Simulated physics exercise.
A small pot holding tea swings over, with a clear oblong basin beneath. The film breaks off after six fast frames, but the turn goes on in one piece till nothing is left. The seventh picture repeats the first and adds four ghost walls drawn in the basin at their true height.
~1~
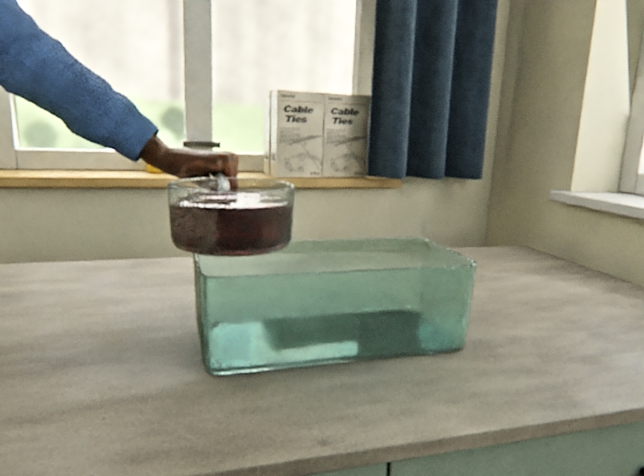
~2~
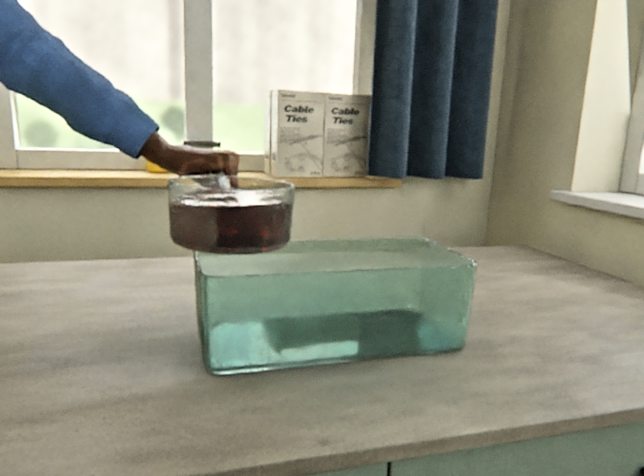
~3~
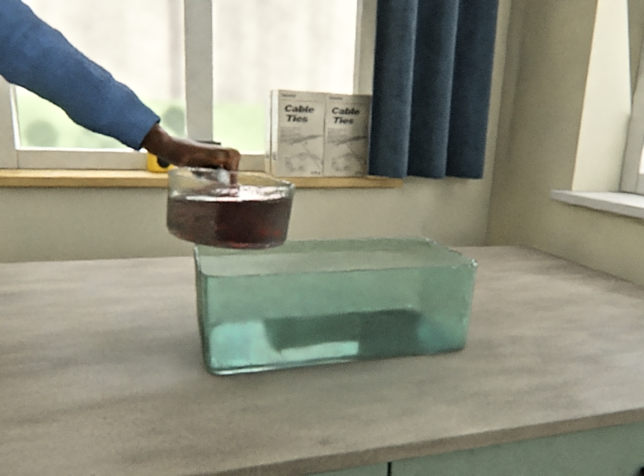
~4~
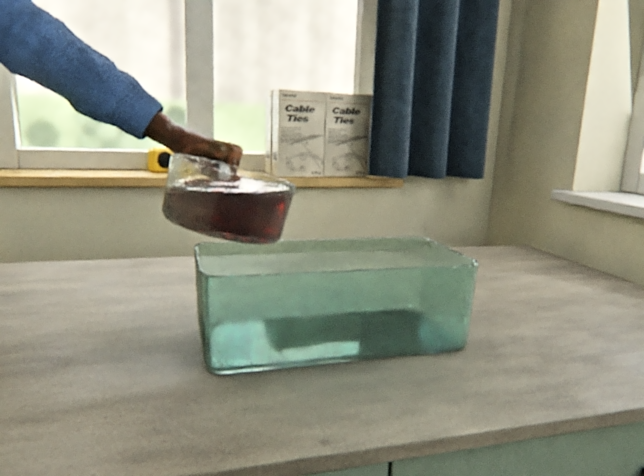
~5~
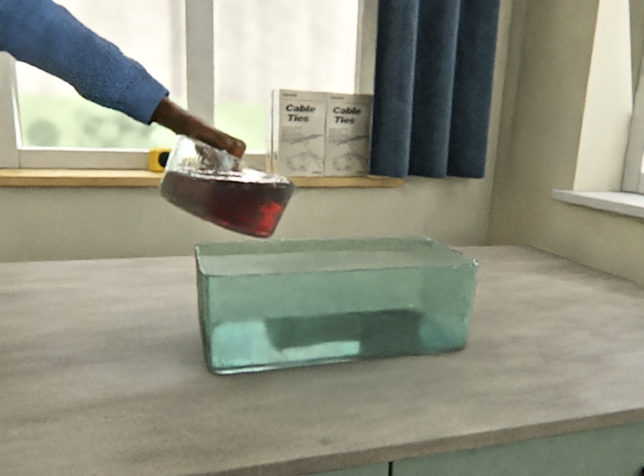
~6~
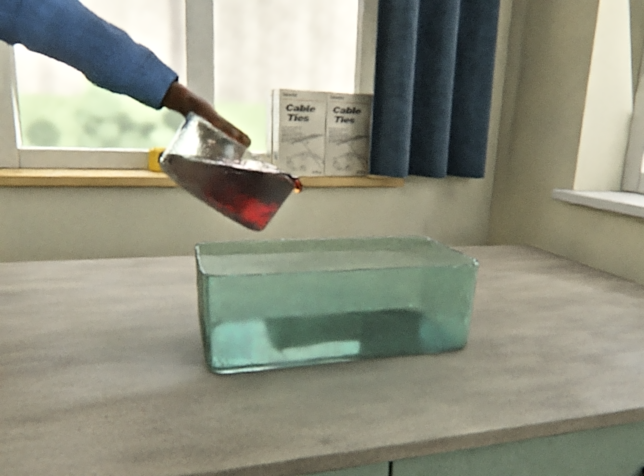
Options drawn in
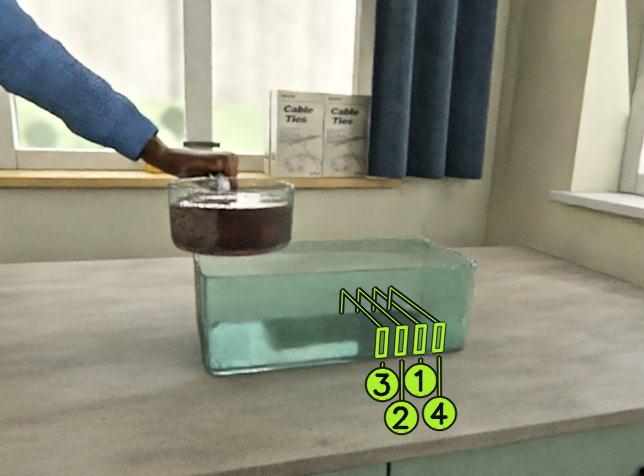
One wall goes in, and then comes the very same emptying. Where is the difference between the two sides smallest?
Use position 3.
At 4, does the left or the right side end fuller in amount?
The left side.
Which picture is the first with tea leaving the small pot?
In picture 6.
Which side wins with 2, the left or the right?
More ends on the left.
On the marked copy, 1 at (420, 359); 2 at (401, 361); 3 at (382, 363); 4 at (439, 357).
For position 1, about 87 % ends left of the wall and 9 % right of it; 4 % is lost outside.
For position 2, about 76 % ends left of the wall and 23 % right of it.
For position 3, about 43 % ends left of the wall and 55 % right of it.
For position 4, about 84 % ends left of the wall and 14 % right of it.
